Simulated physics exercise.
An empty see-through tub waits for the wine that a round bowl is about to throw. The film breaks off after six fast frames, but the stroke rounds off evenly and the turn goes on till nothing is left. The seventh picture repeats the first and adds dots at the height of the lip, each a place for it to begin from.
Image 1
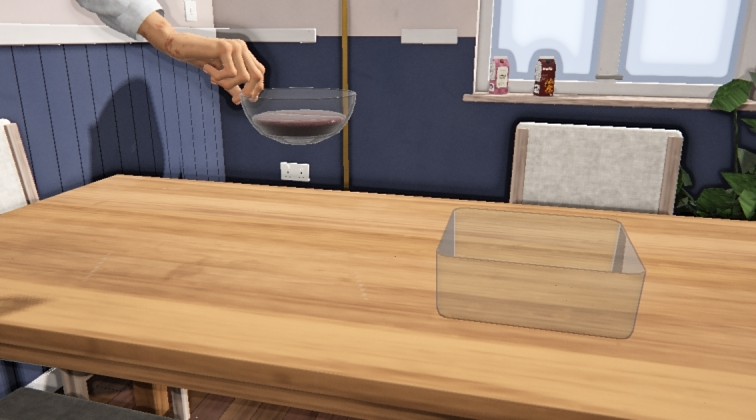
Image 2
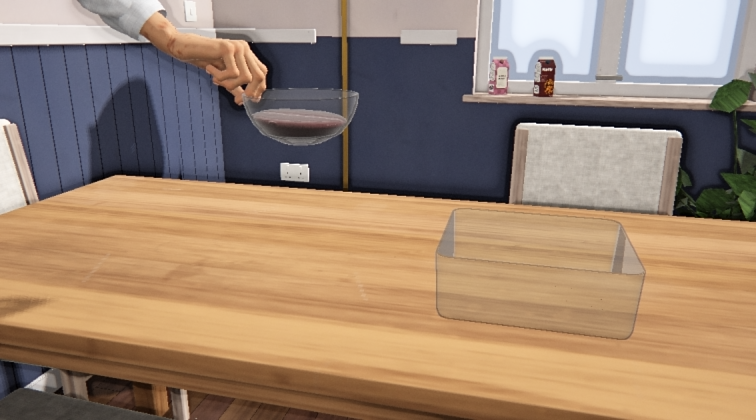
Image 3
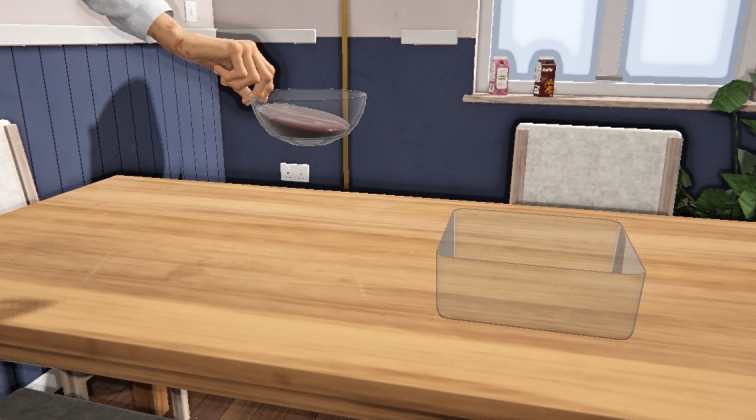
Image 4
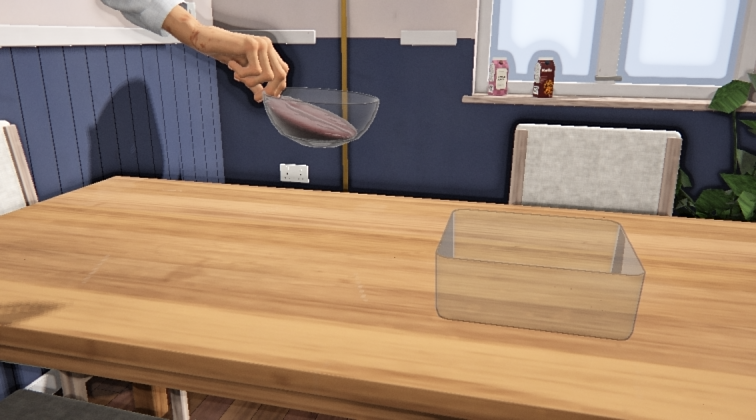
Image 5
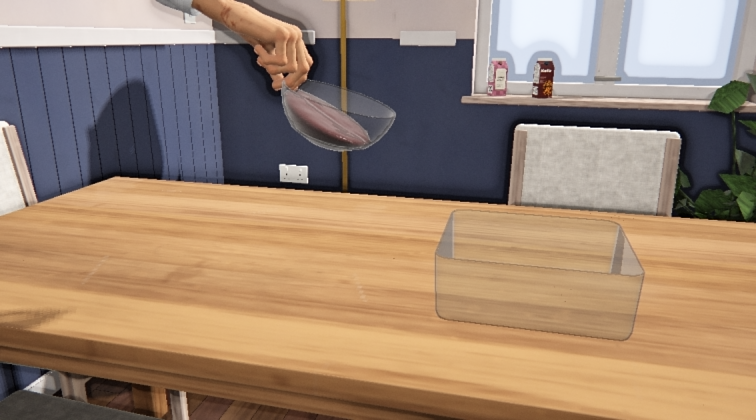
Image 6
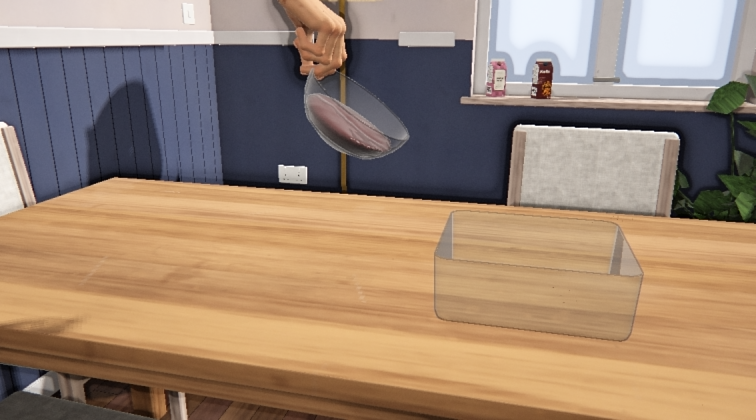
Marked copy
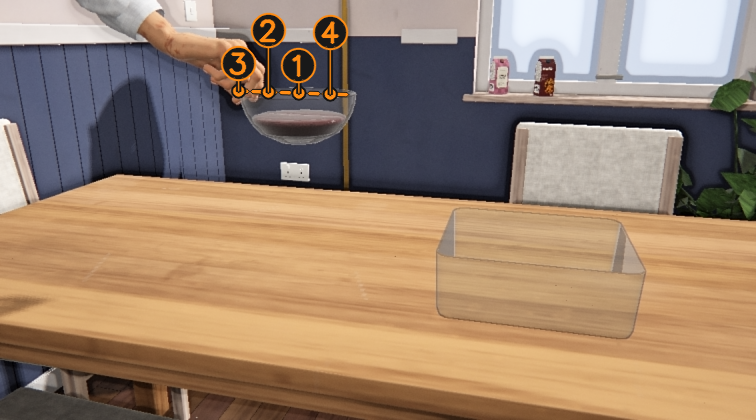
A hand moves a clear round bowl of wine right and tilts it toward an empty tub.
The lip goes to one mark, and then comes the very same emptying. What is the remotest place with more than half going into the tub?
Use place 4.
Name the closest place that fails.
1 it is.
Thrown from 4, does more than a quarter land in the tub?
Yes, it does.
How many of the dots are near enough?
One of the four.
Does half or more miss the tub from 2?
Yes.
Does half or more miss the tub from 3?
Yes.
On the marked copy, 1 at (298, 93); 2 at (268, 92); 3 at (238, 91); 4 at (330, 94).
Choosing 1, about 23 % lands in the tub, 71 % falls short and 5 % goes beside or beyond.
Choosing 2, about 0 % lands in the tub, 98 % falls short.
Choosing 3, about 0 % lands in the tub, 100 % falls short.
Choosing 4, about 66 % lands in the tub, 18 % falls short and 15 % goes beside or beyond.
